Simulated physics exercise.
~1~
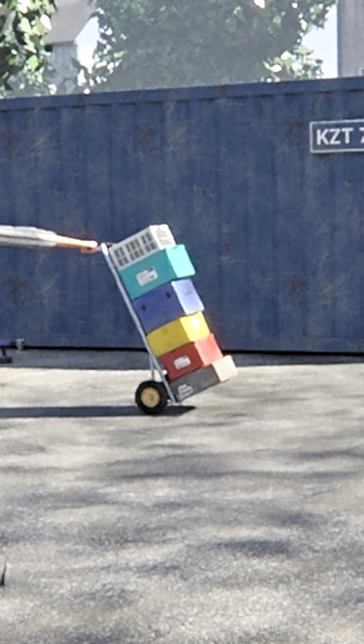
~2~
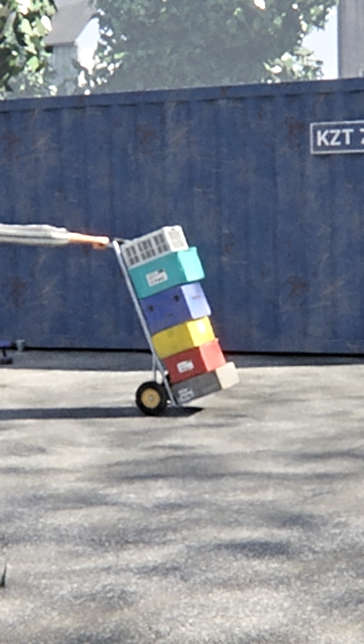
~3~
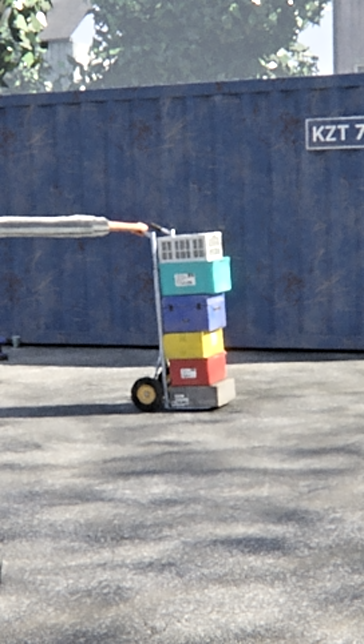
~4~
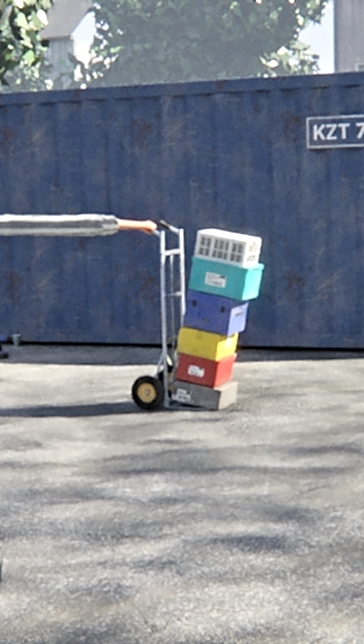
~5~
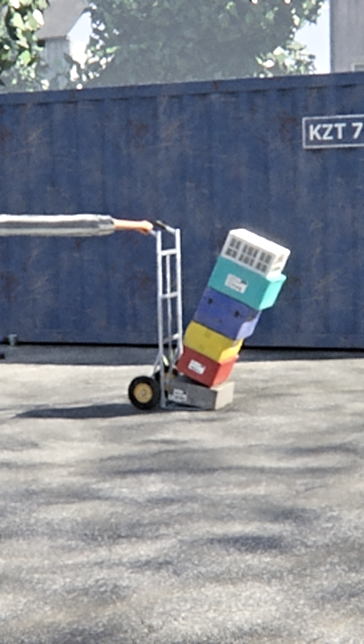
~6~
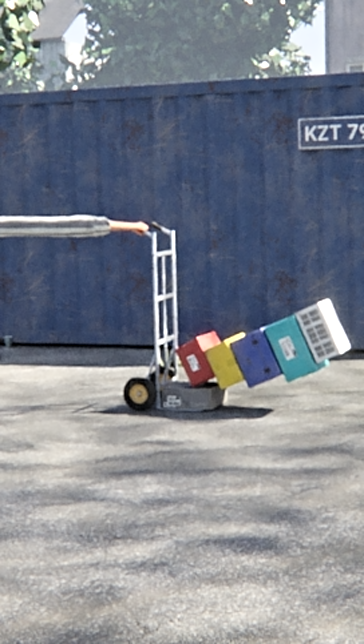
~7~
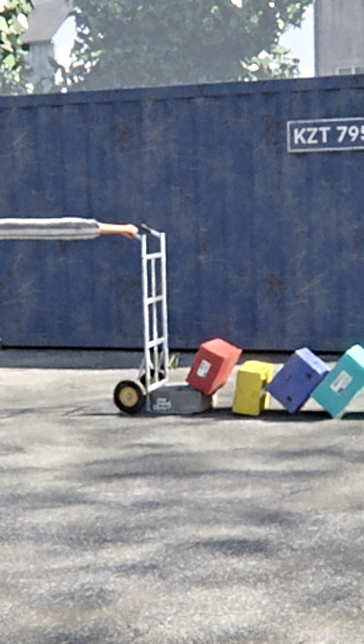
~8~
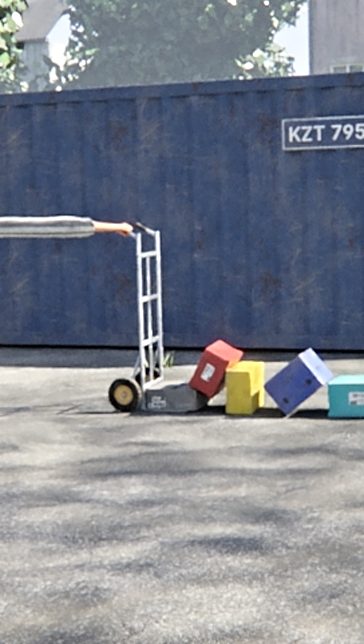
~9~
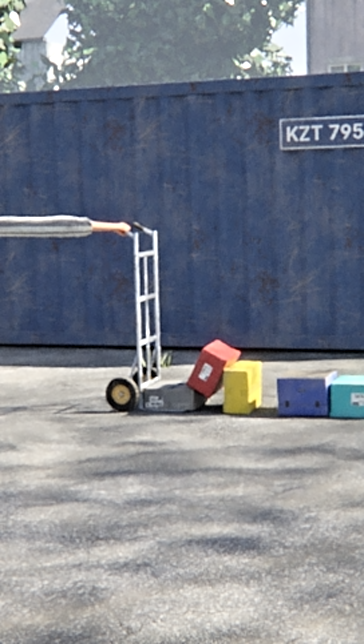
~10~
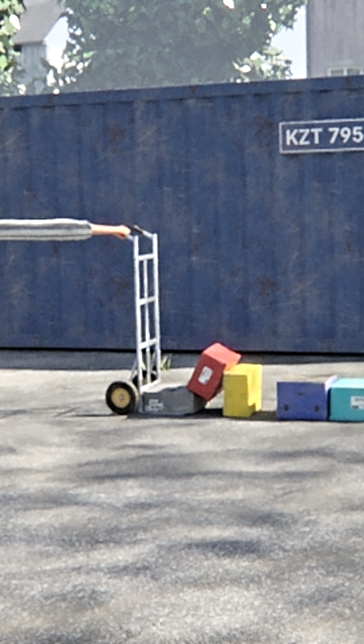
Stacked colourful boxes topple right off a hand truck as an arm tips it upright.
